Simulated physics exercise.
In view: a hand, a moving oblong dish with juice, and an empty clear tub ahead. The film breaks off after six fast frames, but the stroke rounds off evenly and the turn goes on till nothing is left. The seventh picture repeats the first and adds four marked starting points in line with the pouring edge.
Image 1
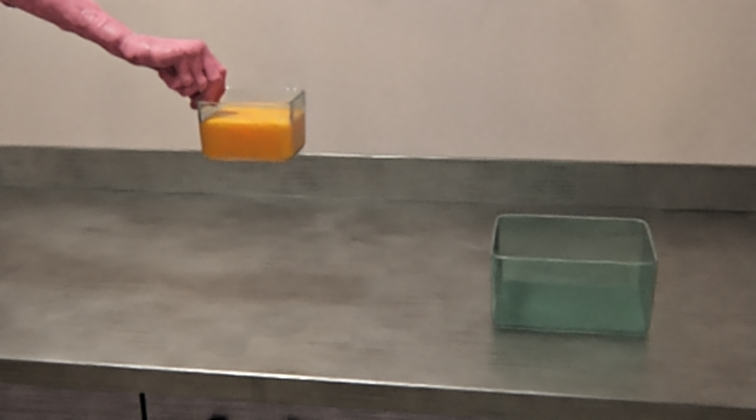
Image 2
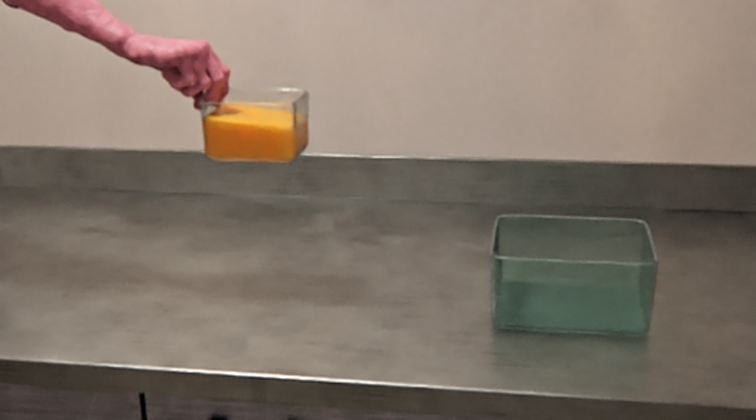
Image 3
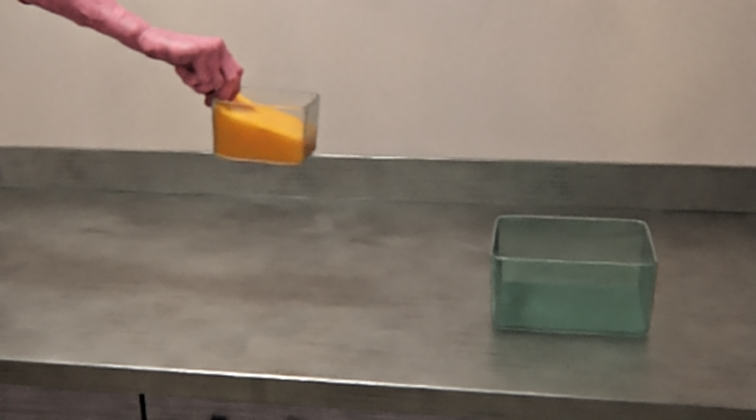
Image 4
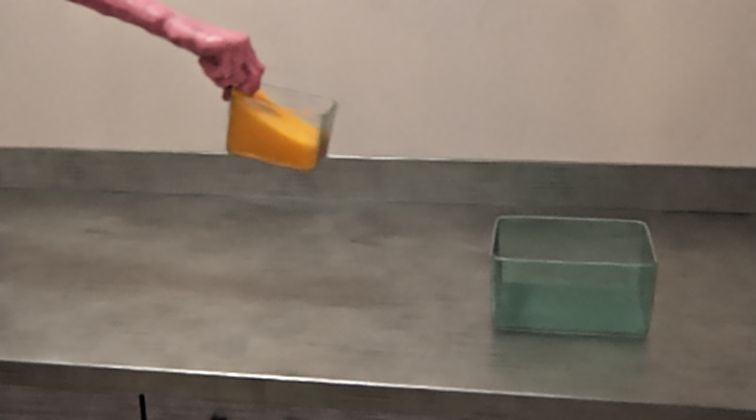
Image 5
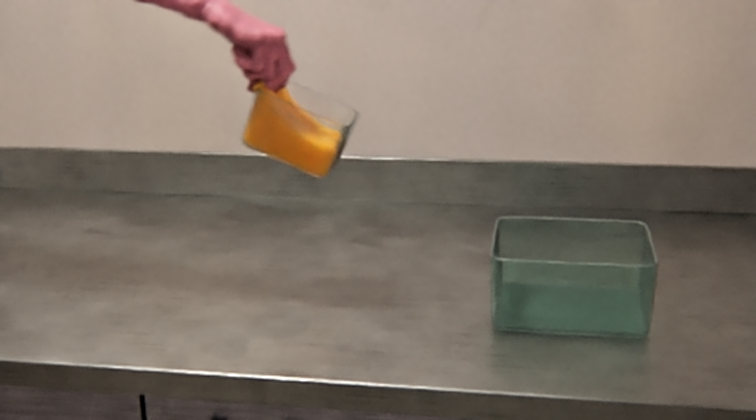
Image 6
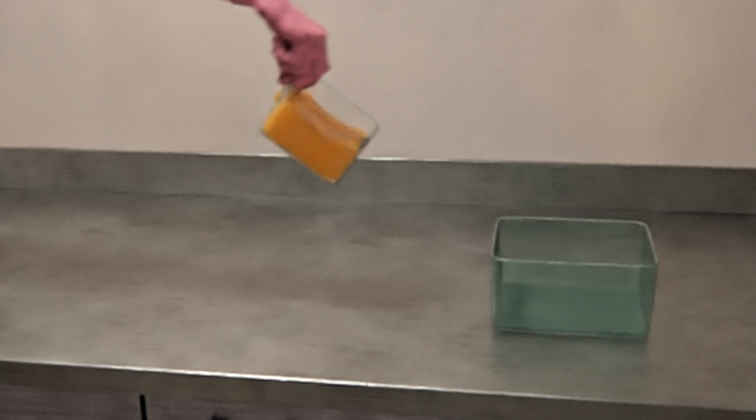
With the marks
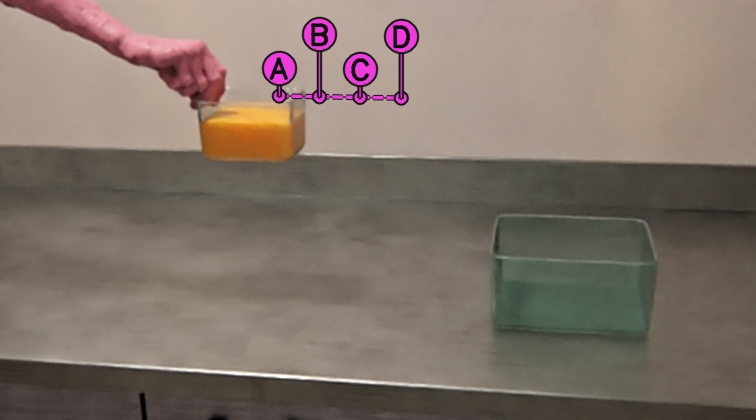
At first, a hand holds a clear oblong dish of orange juice nearly level above a counter, left of a still, greenish clear tub. The hand then carries the dish rightward, and the juice slopes up toward the hand's side. The dish tips steadily further, its right side dropping lower.
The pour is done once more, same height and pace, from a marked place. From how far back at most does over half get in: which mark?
B will do.
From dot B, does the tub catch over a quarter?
Yes.
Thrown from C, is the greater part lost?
No, not at all.
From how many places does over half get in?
Three.
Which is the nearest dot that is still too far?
That is dot A.
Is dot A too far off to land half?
Yes, it does.
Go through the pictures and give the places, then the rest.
The first picture shows upright, lip at (296, 96); tub from (491, 325) to (650, 333); nothing has left yet.
The second picture shows upright, lip at (300, 96); nothing has left yet.
The third picture shows tipped about 4°, lip at (311, 100); nothing has left yet.
The fourth picture shows tipped about 12°, lip at (330, 108); juice is over the rim, down to (247, 89).
The fifth picture shows tipped about 23°, lip at (352, 119); juice is over the rim, down to (262, 88).
The sixth picture shows tipped about 36°, lip at (374, 132); juice is over the rim, down to (282, 96).
In magenta, A at (279, 96); B at (319, 96); C at (360, 97); D at (401, 98).
Choosing A, about 34 % lands in the tub, 59 % falls short and 7 % goes beside or beyond.
Choosing B, about 63 % lands in the tub, 26 % falls short and 11 % goes beside or beyond.
Choosing C, about 87 % lands in the tub, 11 % falls short.
Choosing D, about 82 % lands in the tub, 3 % falls short and 16 % goes beside or beyond.
